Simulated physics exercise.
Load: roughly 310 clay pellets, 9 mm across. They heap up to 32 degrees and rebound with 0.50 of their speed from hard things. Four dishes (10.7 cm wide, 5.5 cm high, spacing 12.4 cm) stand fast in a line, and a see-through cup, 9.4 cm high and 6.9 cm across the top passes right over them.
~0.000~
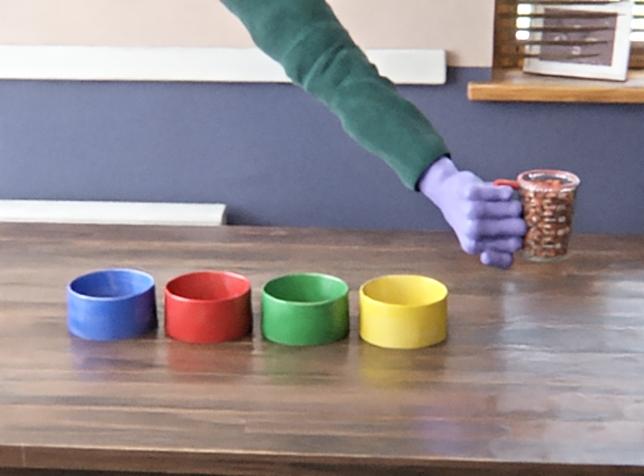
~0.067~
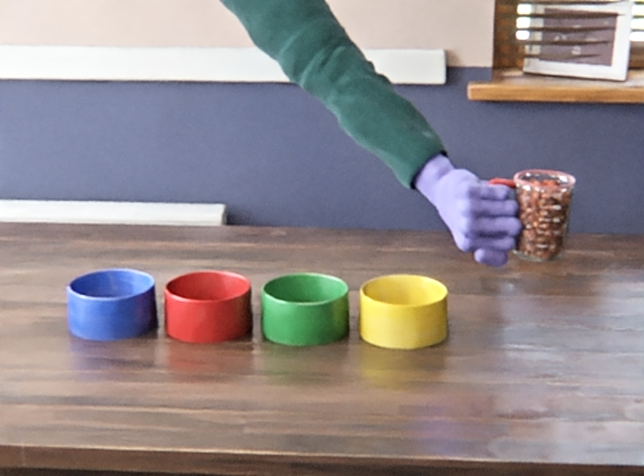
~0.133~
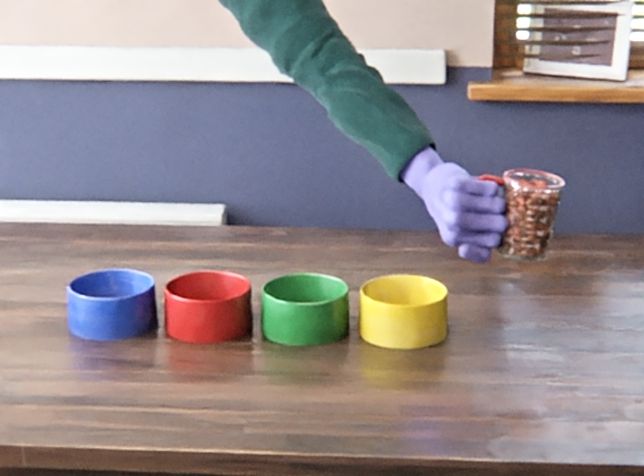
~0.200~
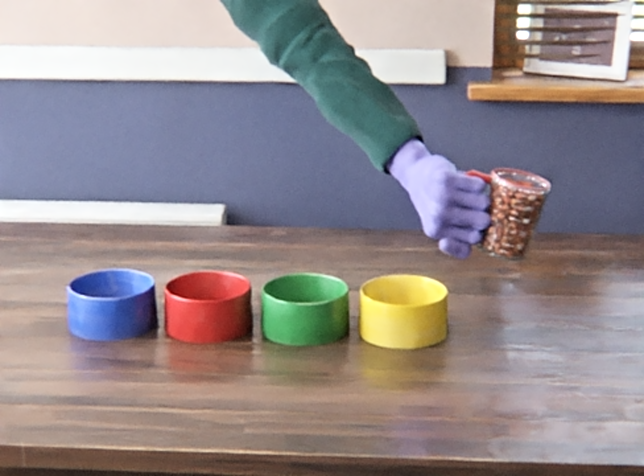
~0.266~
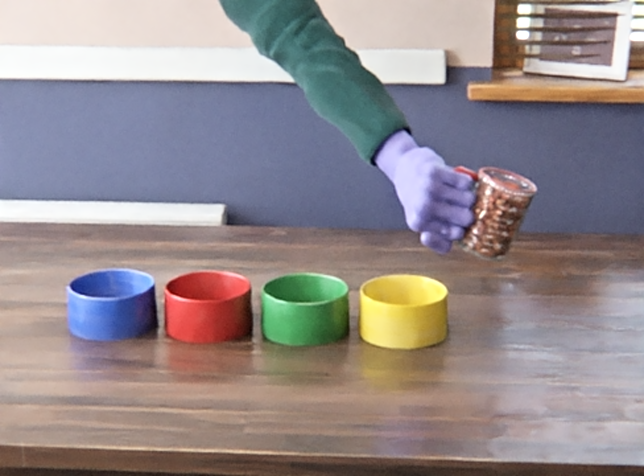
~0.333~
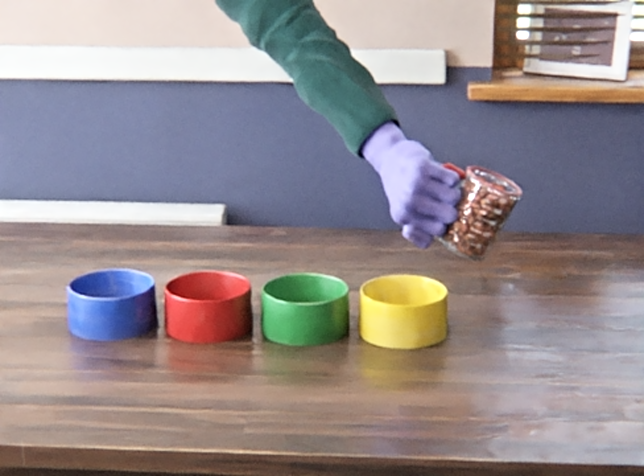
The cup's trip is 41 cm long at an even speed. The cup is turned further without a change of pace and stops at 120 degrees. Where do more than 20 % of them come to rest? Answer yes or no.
Red dish: No; blue dish: No; green dish: Yes; yellow dish: No; on the counter: Yes.
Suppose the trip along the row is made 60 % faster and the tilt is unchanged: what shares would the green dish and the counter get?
In that case green 50; counter 40.
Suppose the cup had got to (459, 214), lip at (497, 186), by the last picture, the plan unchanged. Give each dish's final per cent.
Red 0, blue 0, green 50, yellow 0.
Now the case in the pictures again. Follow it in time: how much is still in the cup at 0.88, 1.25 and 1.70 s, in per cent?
In turn: 100, 95, 30.
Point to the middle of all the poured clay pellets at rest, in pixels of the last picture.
At about (277, 321).
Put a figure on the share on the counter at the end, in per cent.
About 45 per cent.
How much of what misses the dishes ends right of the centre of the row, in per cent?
Roughly 50 per cent.
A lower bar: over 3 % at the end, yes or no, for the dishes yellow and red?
Yellow no; red yes.
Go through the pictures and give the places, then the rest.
Cup at (546, 216), tilt 0 degrees, lip at (577, 180), moved 0.0 cm; middle of the pieces at (545, 221); yellow dish at (404, 291); green dish at (305, 289); red dish at (208, 286); blue dish at (111, 284), in the first frame.
Cup at (542, 216), tilt 2 degrees, lip at (574, 180), moved 0.6 cm; middle of the pieces at (541, 221), in the second frame.
Cup at (528, 216), tilt 6 degrees, lip at (563, 183), moved 2.2 cm; middle of the pieces at (527, 220), in the third frame.
Cup at (511, 215), tilt 12 degrees, lip at (549, 186), moved 4.2 cm; middle of the pieces at (509, 220), in the fourth frame.
Cup at (495, 215), tilt 17 degrees, lip at (535, 189), moved 6.2 cm; middle of the pieces at (493, 219), in the fifth frame.
Cup at (478, 215), tilt 23 degrees, lip at (521, 192), moved 8.3 cm; middle of the pieces at (475, 219); yellow dish at (404, 291); green dish at (305, 289); red dish at (208, 286); blue dish at (111, 284). Its pace works out near 85 degrees a second; the hand travels 30 cm a second, in the sixth frame.
After 0.88 s, tilt 69 degrees; cup holds 100 %.
Then, at 1.25 s, tilt 100 degrees; cup holds 95 %, green 5 %.
After 1.70 s, tilt 120 degrees; cup holds 30 %, red 10 %, green 25 %.
At rest (2.6 s), red 10 %, blue 0 %, green 45 %, yellow 0 %, counter 45 %.
